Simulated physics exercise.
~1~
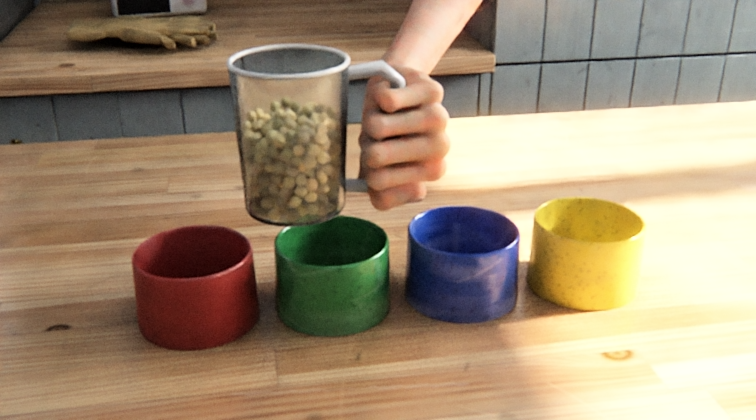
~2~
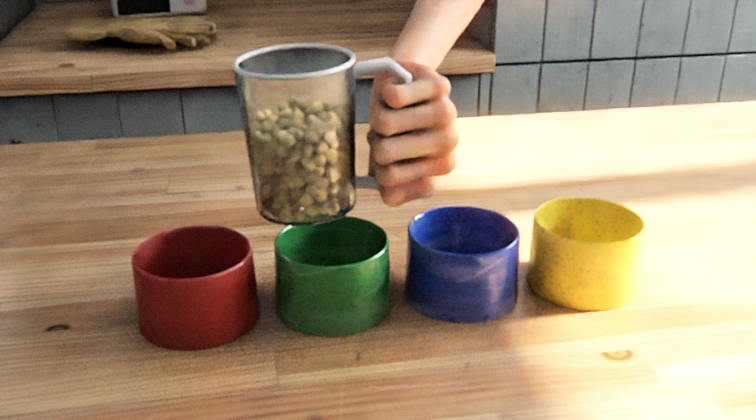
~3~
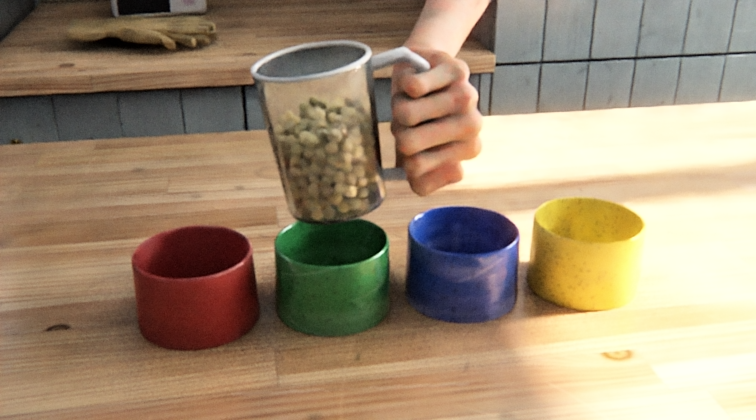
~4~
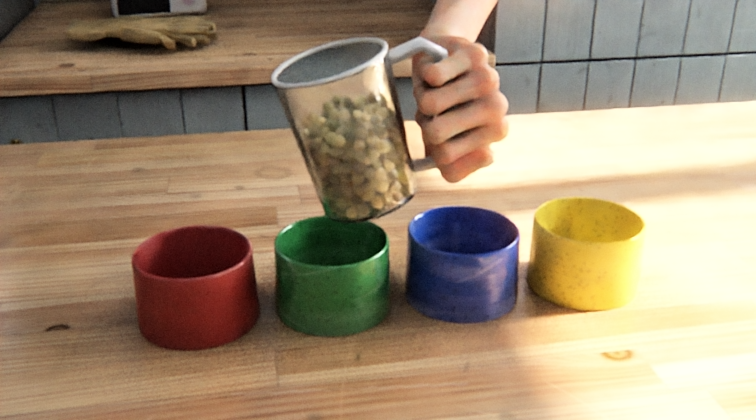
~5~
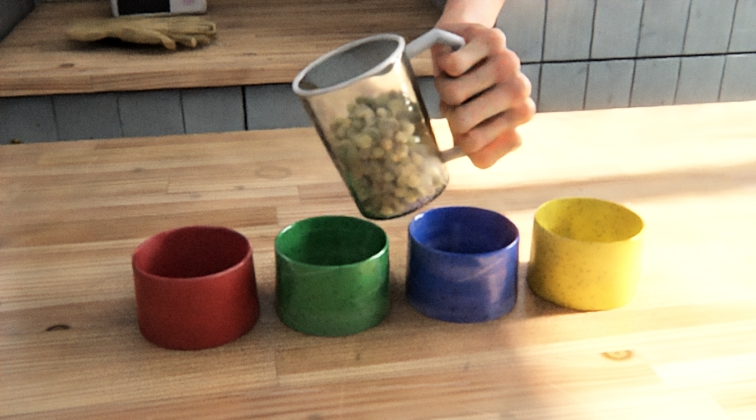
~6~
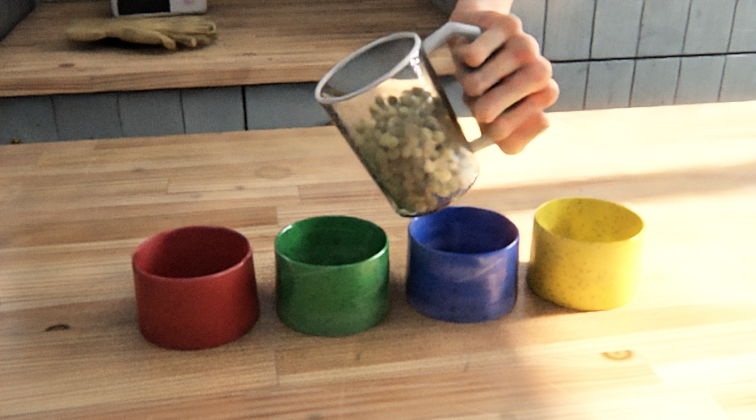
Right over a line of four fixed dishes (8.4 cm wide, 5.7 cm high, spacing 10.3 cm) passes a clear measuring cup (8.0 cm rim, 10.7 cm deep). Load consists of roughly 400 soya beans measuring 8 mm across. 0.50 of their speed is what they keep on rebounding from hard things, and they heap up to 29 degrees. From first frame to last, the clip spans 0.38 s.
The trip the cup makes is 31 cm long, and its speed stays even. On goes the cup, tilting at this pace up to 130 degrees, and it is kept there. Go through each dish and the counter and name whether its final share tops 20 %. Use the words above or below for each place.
Red dish: Below; blue dish: Below; green dish: Below; yellow dish: Above; counter: Above.
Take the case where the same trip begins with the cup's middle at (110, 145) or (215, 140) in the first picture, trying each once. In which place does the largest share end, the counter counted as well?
The winner: Blue; yellow.
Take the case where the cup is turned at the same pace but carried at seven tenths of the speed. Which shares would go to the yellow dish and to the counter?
Yellow: 50; counter: 20.
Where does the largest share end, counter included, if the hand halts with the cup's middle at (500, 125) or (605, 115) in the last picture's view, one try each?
First try: Blue; second try: Counter.
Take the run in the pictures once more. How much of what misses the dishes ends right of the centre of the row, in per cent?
Fraction on that side: Around 100 %.
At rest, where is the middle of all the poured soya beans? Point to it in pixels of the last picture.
Around (596, 262).
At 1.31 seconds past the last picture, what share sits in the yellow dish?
About 70 percent.
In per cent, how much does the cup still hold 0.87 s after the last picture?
Roughly 90 percent.
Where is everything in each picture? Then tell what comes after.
The first frame shows cup at (292, 135), tilt 0 degrees, lip at (229, 64), moved 0.0 cm; middle of the pieces at (289, 157); red dish at (193, 252); green dish at (332, 240); blue dish at (464, 230); yellow dish at (589, 220).
The second frame shows cup at (301, 135), tilt 2 degrees, lip at (235, 66), moved 0.6 cm; middle of the pieces at (298, 156).
The third frame shows cup at (325, 133), tilt 8 degrees, lip at (253, 72), moved 2.3 cm; middle of the pieces at (324, 155).
The fourth frame shows cup at (351, 132), tilt 15 degrees, lip at (273, 80), moved 4.2 cm; middle of the pieces at (352, 153).
The fifth frame shows cup at (377, 130), tilt 22 degrees, lip at (295, 88), moved 6.1 cm; middle of the pieces at (381, 151).
The sixth frame shows cup at (403, 129), tilt 29 degrees, lip at (317, 97), moved 8.0 cm; middle of the pieces at (409, 148); red dish at (193, 252); green dish at (332, 240); blue dish at (464, 230); yellow dish at (589, 220).
Then, 0.52 s after the last picture, tilt 77 degrees; cup holds 100 %.
Then, 0.87 s after the last picture, tilt 109 degrees; cup holds 90 %, yellow 10 %.
Then, 1.31 s after the last picture, tilt 130 degrees; cup holds 0 %, yellow 70 %.
In the end, red 0 %, blue 0 %, green 0 %, yellow 70 %, counter 30 %.
